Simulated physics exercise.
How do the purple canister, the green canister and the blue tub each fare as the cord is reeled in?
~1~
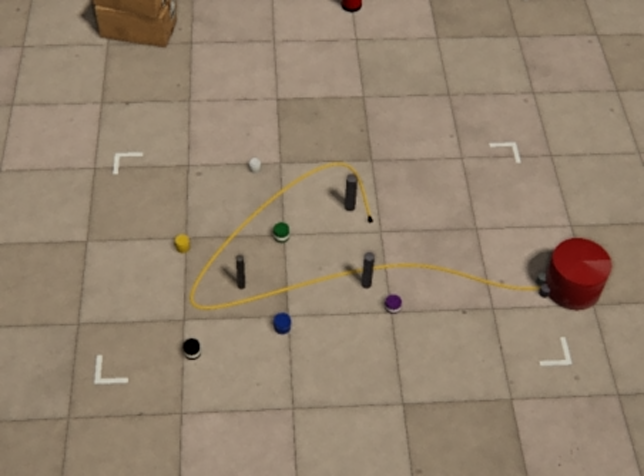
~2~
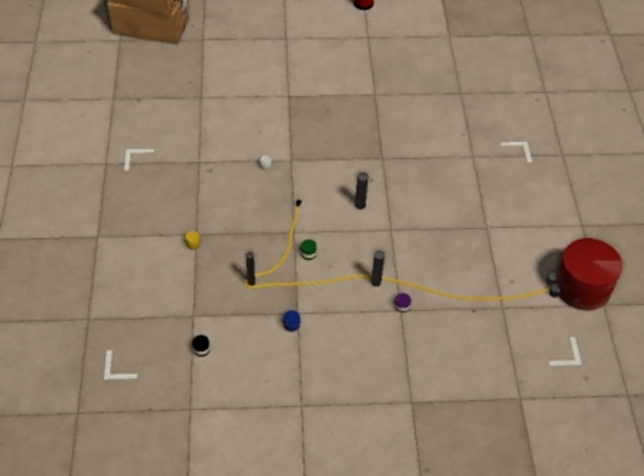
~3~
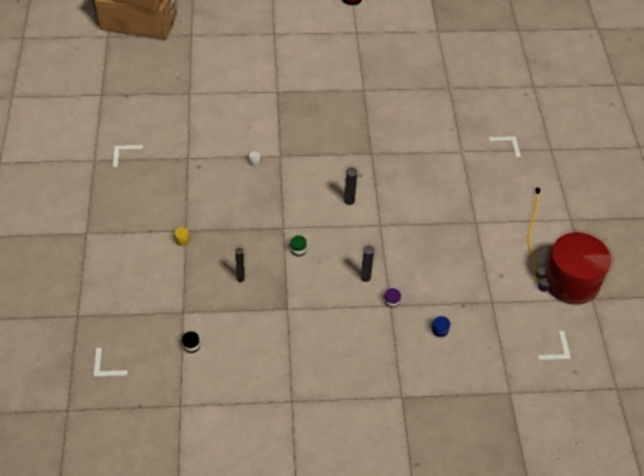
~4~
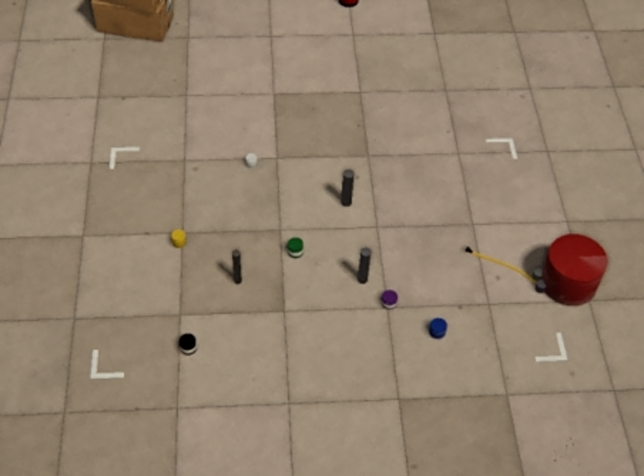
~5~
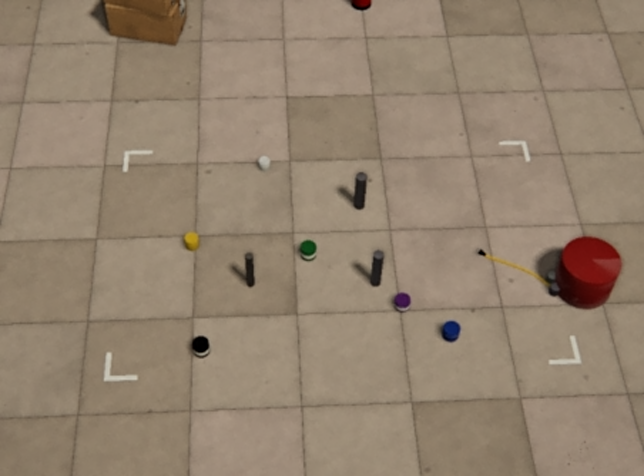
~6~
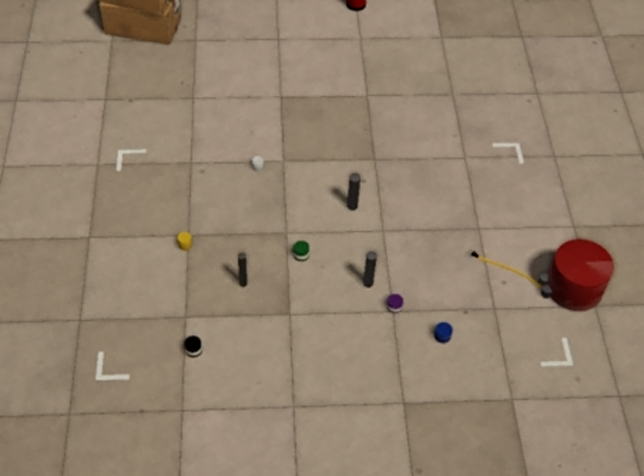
The purple canister stays in its place, while the green canister is shifted a little to the right and down. The blue tub is moved clearly to the right, ending up beyond the purple canister.
